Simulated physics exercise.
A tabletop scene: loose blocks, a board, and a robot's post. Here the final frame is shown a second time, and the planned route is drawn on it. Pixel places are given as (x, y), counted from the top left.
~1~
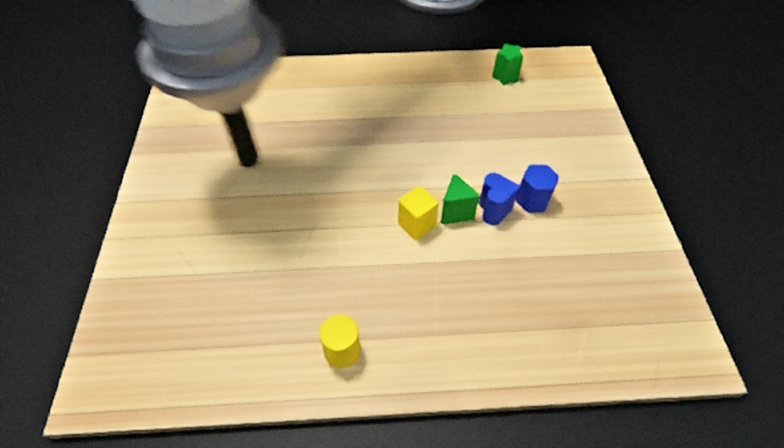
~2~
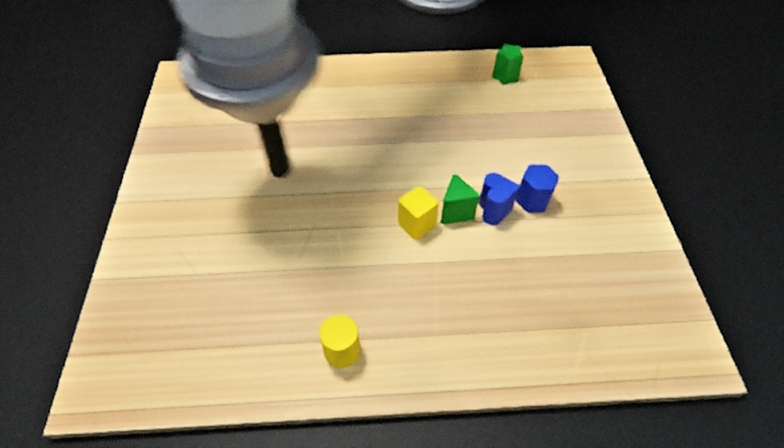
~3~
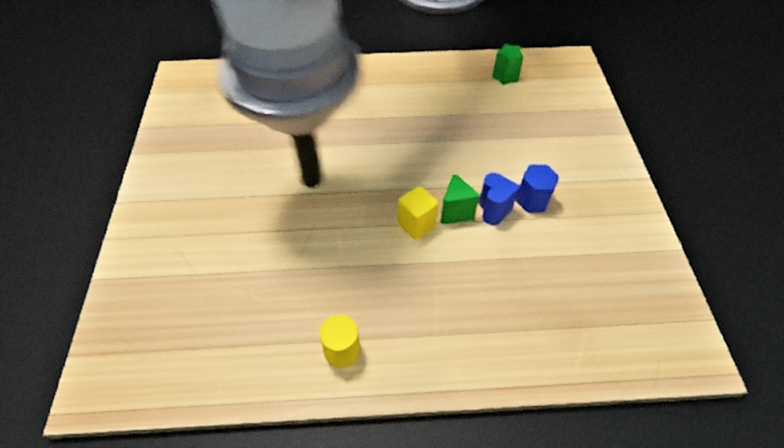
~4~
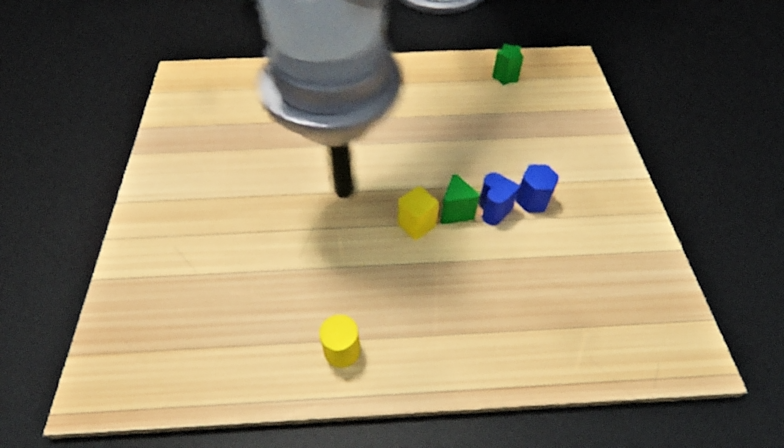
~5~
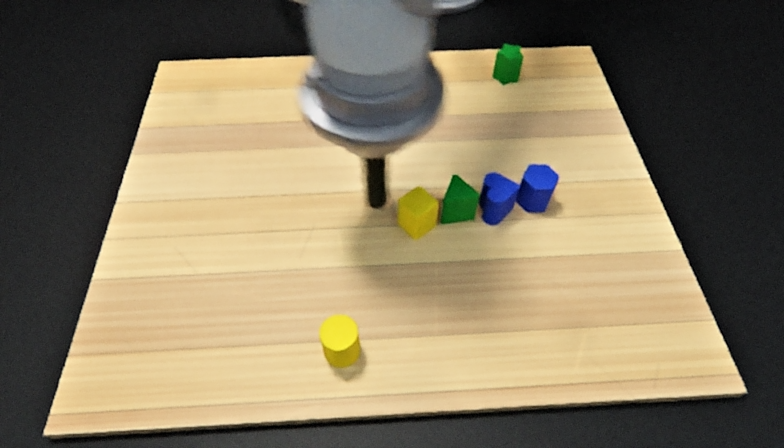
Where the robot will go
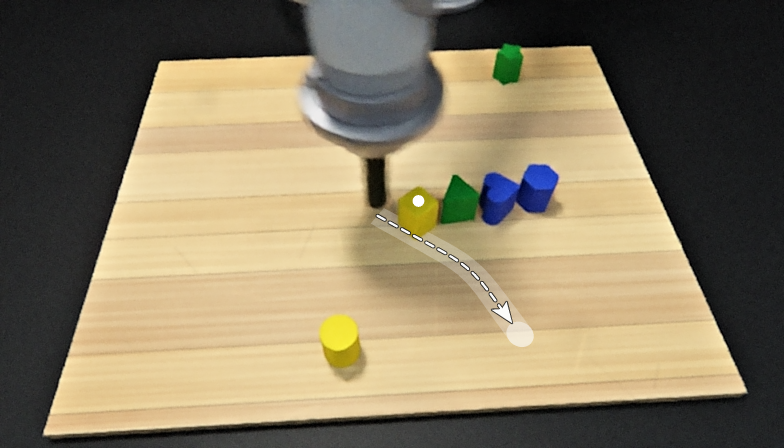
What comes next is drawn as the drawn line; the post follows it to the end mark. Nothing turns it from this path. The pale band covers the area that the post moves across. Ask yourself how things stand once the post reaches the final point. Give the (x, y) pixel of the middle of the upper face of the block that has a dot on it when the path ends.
For the centre of its top, I'd go with (477, 220).
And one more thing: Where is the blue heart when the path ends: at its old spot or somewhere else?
The block you're asking about stays where it is.
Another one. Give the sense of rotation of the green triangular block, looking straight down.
Answer: Against the clock.
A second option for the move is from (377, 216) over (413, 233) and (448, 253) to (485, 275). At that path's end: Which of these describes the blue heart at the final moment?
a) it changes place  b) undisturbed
My pick is b.
Drawn move, from (377, 216) by way of (456, 260) to (520, 334); the dot is on the yellow square block.
The first path, step by step. One third of the way, post (431, 230); yellow square block (459, 215), turned 50° anticlockwise; green triangular block (468, 187), turned 30° anticlockwise.
Two thirds of the way, post (484, 268); yellow square block (477, 220), turned 110° anticlockwise; green triangular block (468, 187), turned 30° anticlockwise.
At the end, post (526, 322); yellow square block (477, 220), turned 110° anticlockwise; green triangular block (468, 187), turned 30° anticlockwise; blue heart still.
